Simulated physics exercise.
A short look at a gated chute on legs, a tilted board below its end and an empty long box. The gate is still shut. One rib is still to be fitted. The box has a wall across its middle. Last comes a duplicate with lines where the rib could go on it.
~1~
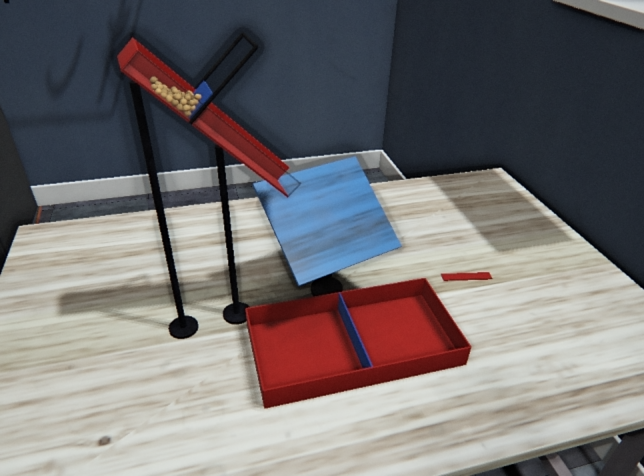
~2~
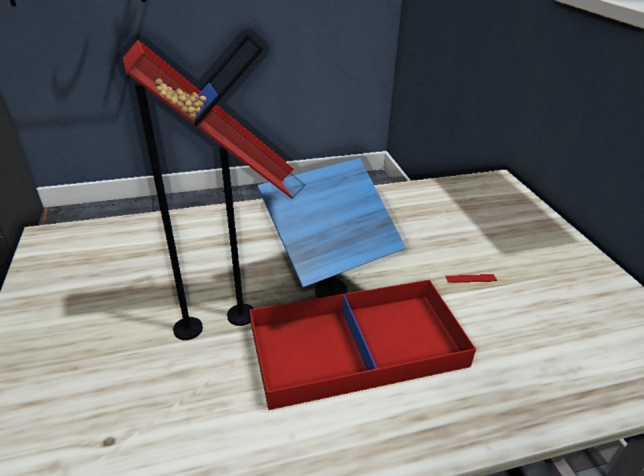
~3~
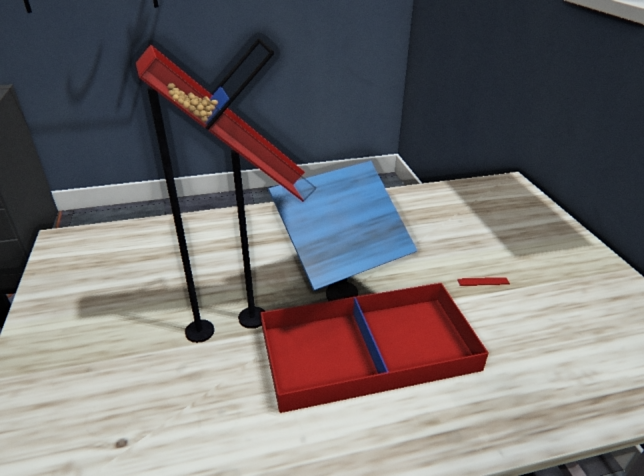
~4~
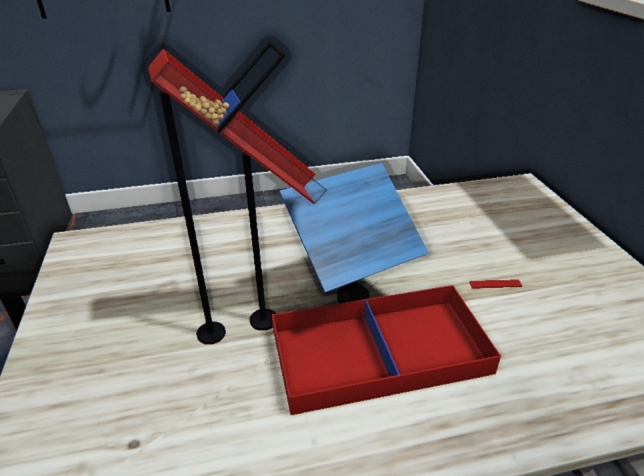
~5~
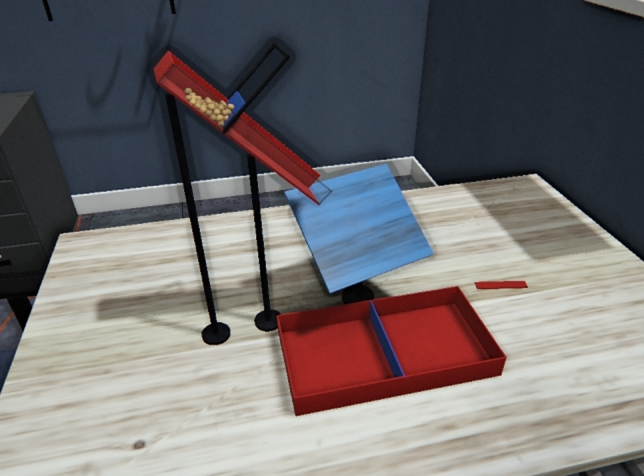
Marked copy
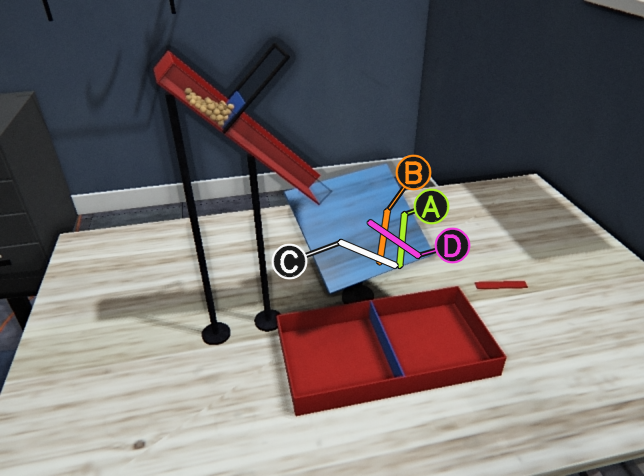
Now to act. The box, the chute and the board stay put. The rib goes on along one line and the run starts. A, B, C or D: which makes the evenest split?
B.
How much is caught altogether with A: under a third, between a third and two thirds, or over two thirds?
Line A gives over two thirds.
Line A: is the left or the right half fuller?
Right.
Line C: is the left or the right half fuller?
The right half.
On the marked copy, line A from (404, 214) to (399, 265); line B from (387, 211) to (379, 261); line C from (340, 242) to (395, 265); line D from (370, 222) to (418, 255).
With A, of what is caught, a stray few in the left half, nearly all in the right.
With B, of what is caught, about a third in the left half, about two thirds in the right.
With C, of what is caught, none in the left half, all in the right.
With D, of what is caught, a stray few in the left half, nearly all in the right.
